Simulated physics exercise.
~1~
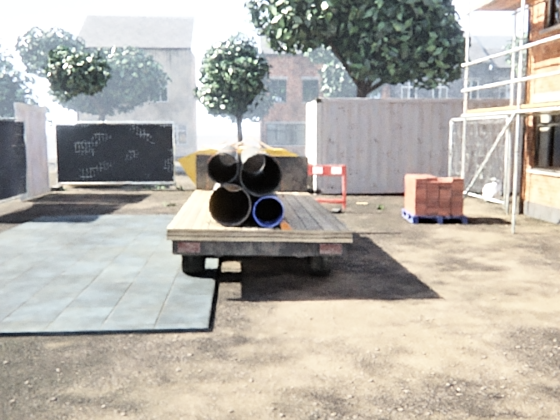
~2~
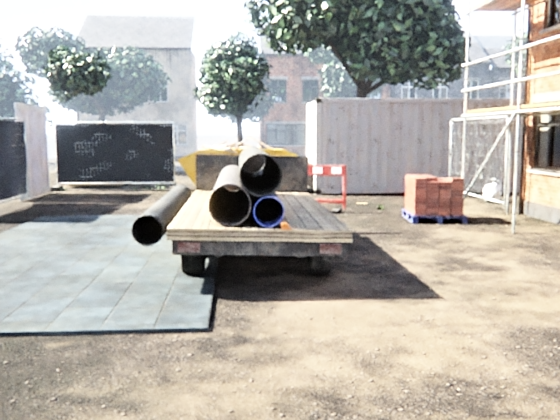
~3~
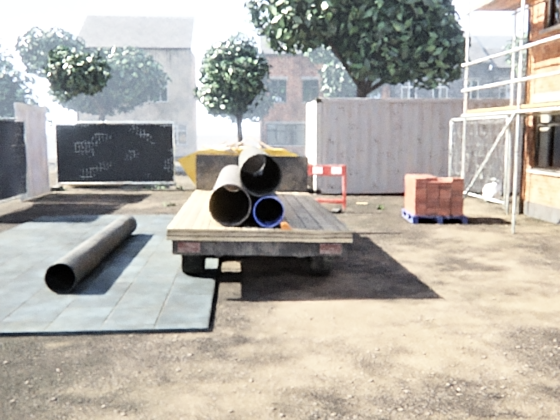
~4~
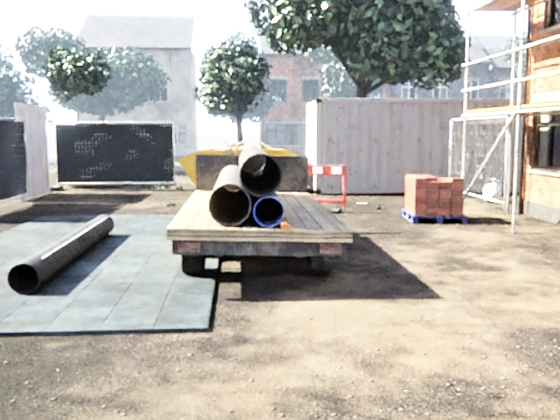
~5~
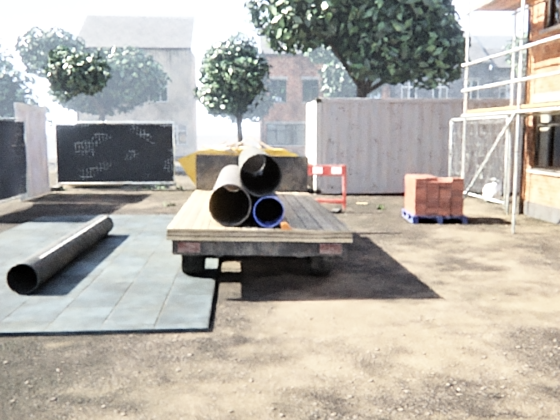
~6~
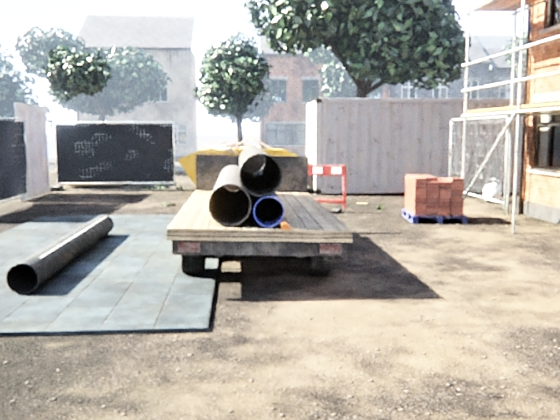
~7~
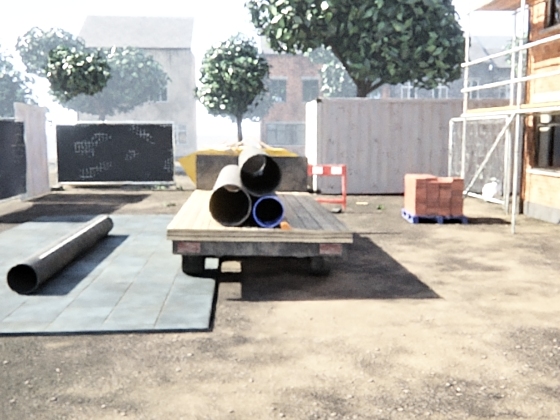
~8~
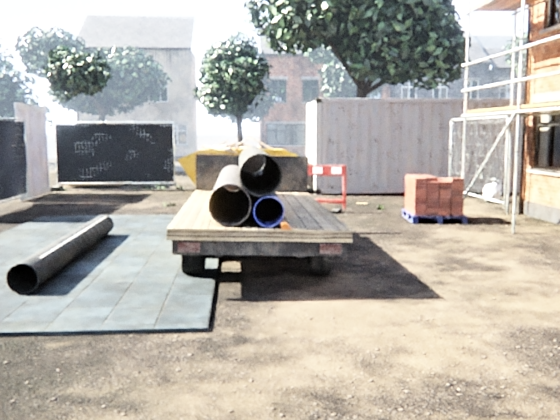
A low flat trailer stood in a yard with four pipes stacked on it, until one dark pipe rolled off the left side, dropped onto the grey paving and came to rest there, while the blue one and two others stayed on the deck.
